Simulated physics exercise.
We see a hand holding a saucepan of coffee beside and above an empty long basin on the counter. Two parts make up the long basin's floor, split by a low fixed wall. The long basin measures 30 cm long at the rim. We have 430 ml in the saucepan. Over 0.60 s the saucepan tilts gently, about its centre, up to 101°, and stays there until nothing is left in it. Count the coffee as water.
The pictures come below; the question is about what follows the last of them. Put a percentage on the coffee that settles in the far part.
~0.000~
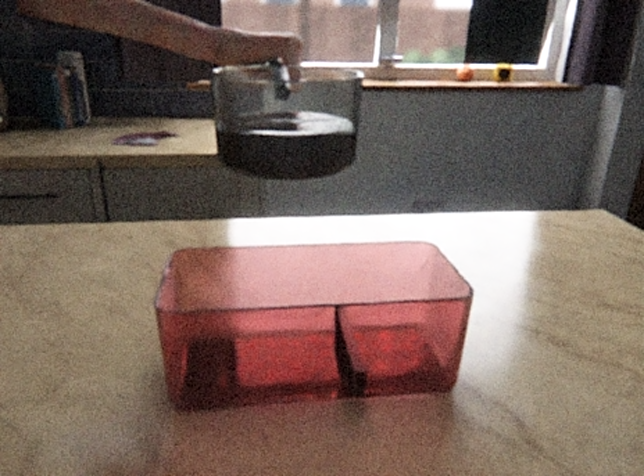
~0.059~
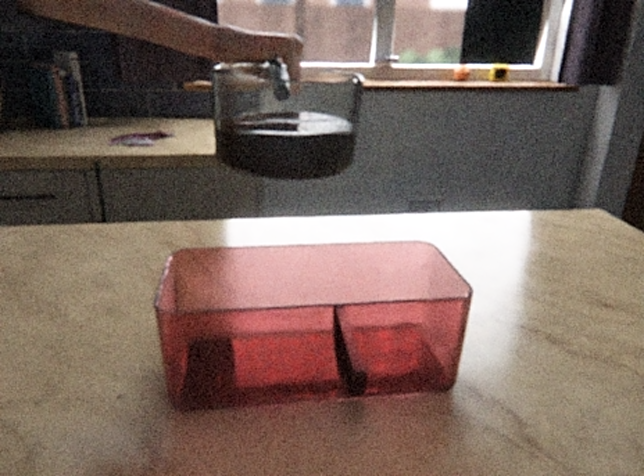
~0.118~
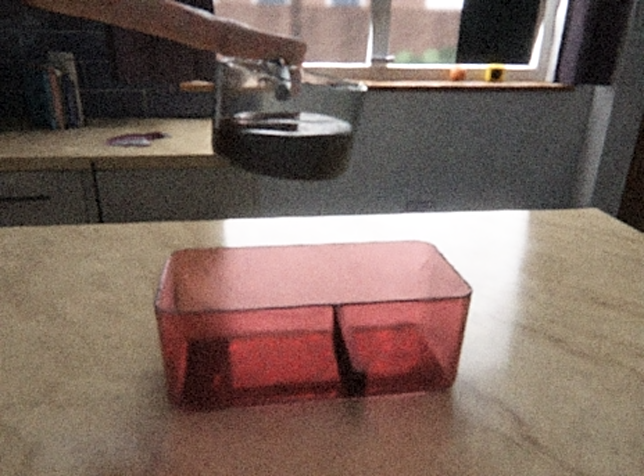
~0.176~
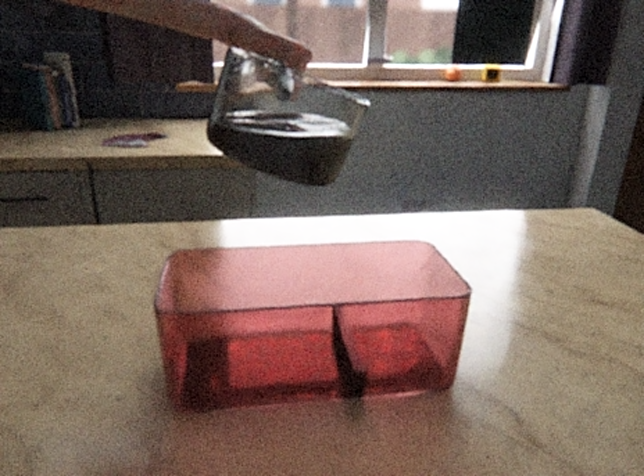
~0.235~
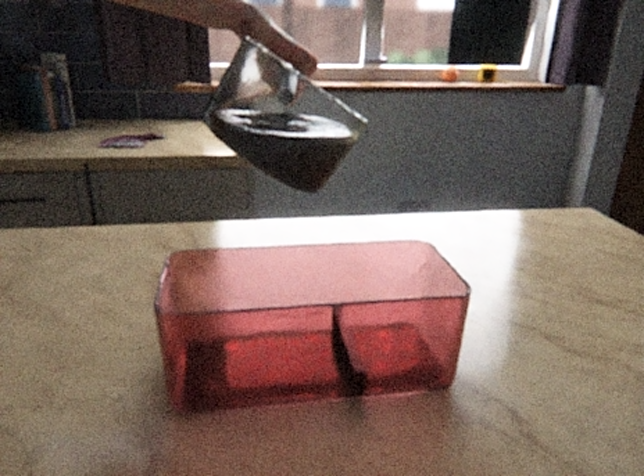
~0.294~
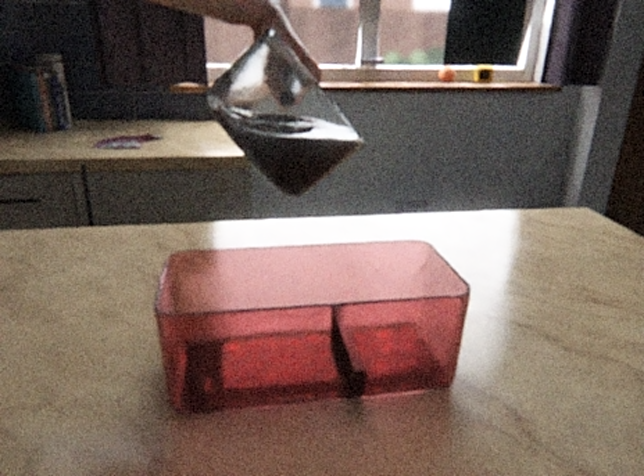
Roughly 80 per cent ends up there.
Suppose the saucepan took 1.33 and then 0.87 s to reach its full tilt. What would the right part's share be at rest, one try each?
90 then 85 %.
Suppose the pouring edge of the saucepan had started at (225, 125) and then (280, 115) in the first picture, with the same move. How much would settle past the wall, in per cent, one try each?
Respectively 15 and 10 %.
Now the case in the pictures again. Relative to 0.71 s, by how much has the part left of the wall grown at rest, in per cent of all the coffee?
That amounts to roughly 10 per cent of the whole.
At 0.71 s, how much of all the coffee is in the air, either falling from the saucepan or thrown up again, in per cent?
Close to 16 per cent.
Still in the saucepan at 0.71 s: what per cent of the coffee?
Close to 12 percent of the total.
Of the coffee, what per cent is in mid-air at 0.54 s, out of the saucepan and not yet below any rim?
Share: Roughly 46 per cent.
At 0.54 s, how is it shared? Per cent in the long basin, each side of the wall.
Around 0 percent on the left and 20 on the right.
By 0.54 s the tilt is 98° and 35 per cent is still to pour, 0 is left of the wall and 20 right of it.
By 0.71 s the tilt is 101° and 12 per cent is still to pour, 5 is left of the wall and 66 right of it.
By 0.90 s the tilt is 101° and 2 per cent is still to pour, 12 is left of the wall and 78 right of it.
By 1.10 s the tilt is 101° and 0 per cent is still to pour, 15 is left of the wall and 80 right of it.
At rest 16 per cent lies left of the wall, 80 right of it and 4 outside.
